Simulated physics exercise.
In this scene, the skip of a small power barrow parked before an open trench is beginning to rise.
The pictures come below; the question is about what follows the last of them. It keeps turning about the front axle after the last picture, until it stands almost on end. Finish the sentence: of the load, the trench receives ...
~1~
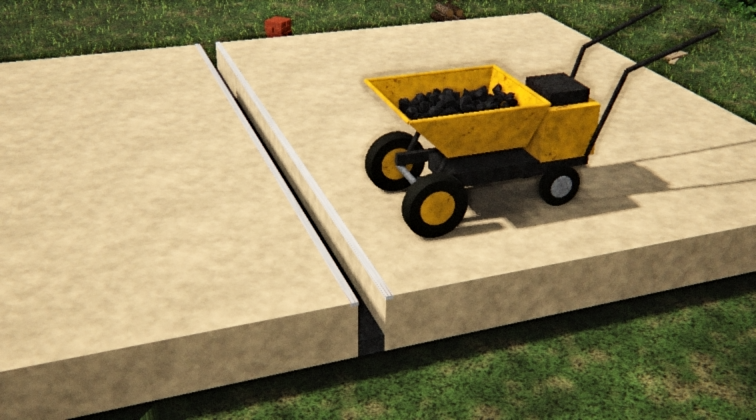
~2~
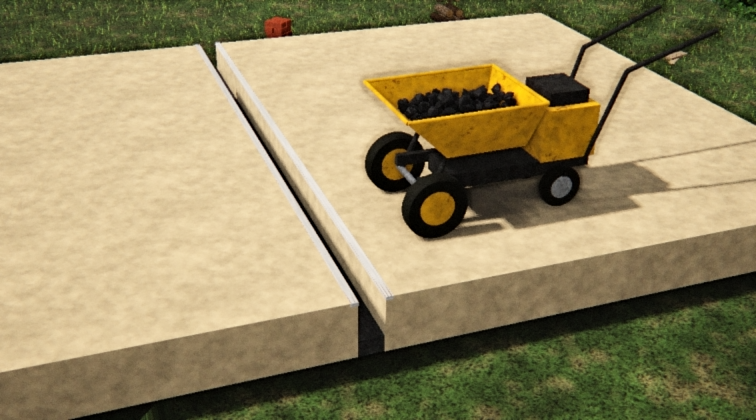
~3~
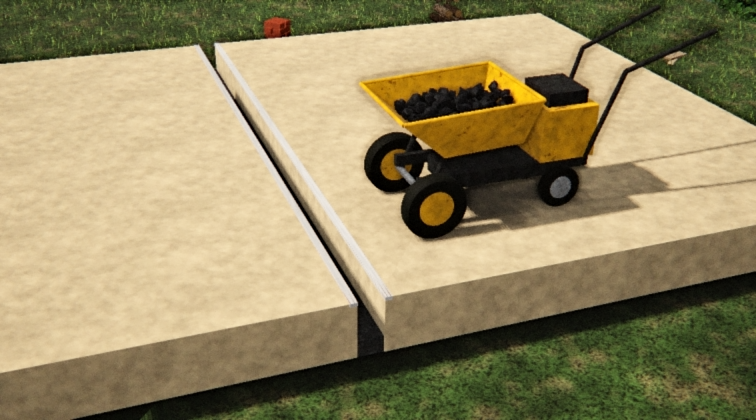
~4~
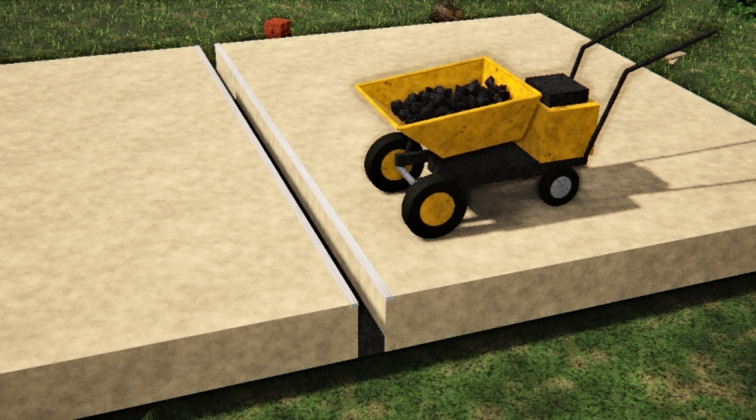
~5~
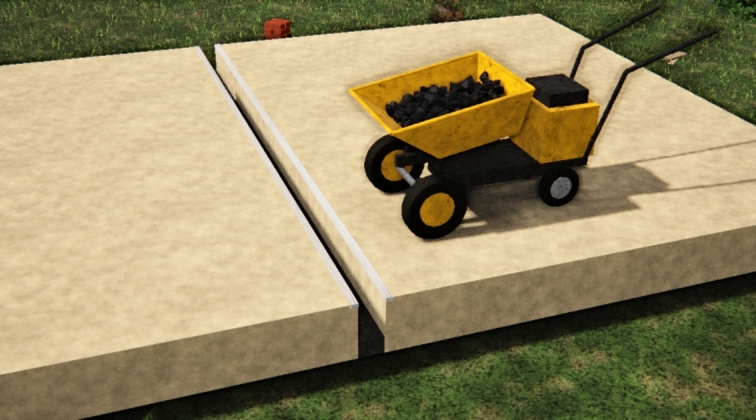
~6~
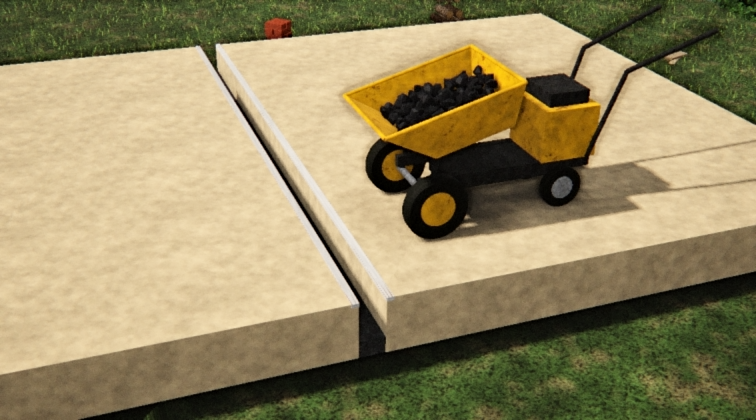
A minority.
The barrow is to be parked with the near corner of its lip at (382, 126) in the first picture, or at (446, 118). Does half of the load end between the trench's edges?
One after the other: The lesser share and the greater share.
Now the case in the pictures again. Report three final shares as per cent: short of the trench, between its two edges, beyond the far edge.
Out of a hundred, short 0, between 25, beyond 70.
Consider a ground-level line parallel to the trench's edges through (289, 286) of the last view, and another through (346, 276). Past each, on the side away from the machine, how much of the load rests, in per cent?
In order: Near 30 %, then 70 %.
Soon, skip tipped steeply; all in the skip.
A while on, skip tipped steeply; most in the skip; a stray few in or heaped over the trench; about a quarter beyond it; a stray few falling.
Towards the end, skip tipped right over; a stray few in the skip; about a quarter in or heaped over the trench; most beyond it.
Finally, skip tipped right over; a stray few in the skip; about a quarter in or heaped over the trench; most beyond it.
